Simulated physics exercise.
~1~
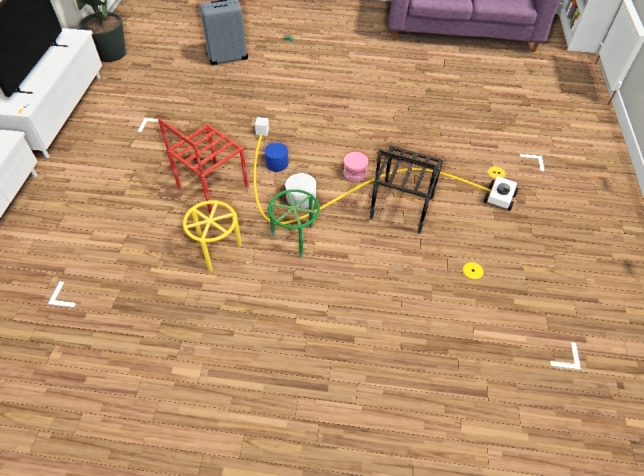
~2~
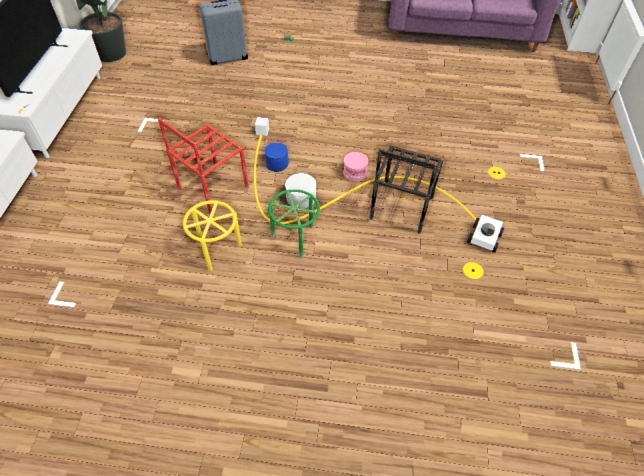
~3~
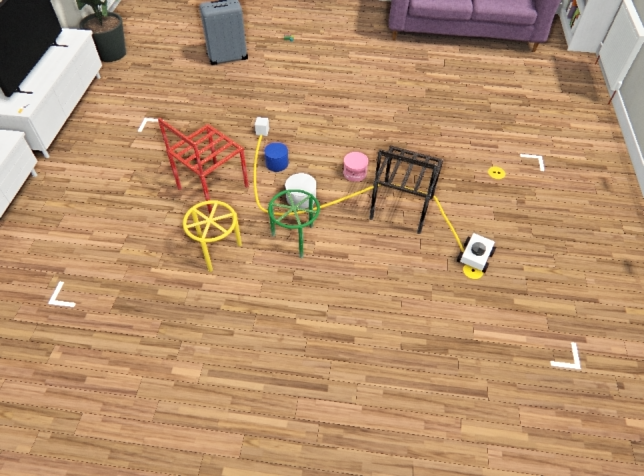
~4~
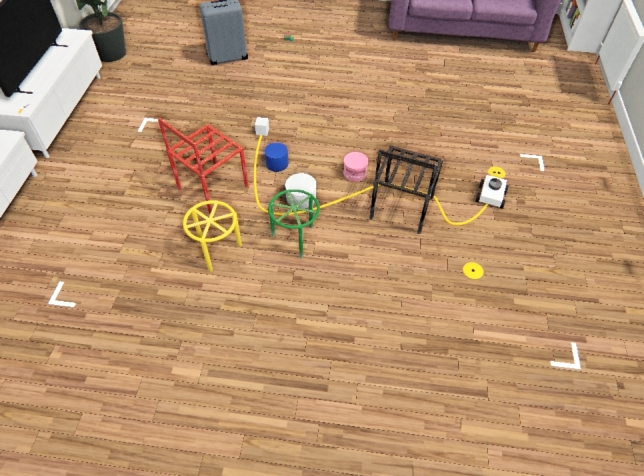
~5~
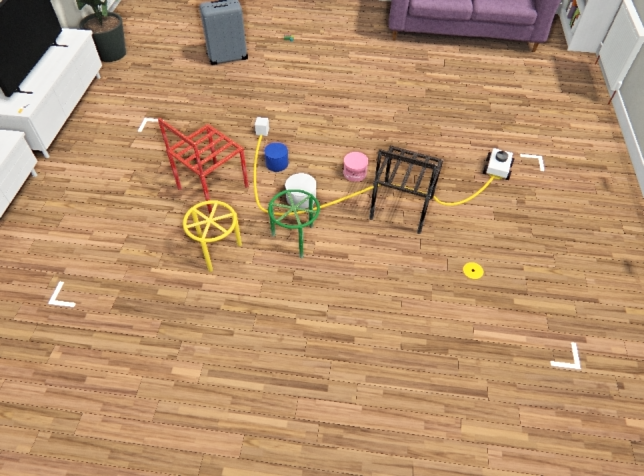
On a living-room floor, a corded cart rolls down to a yellow mark, then back up.
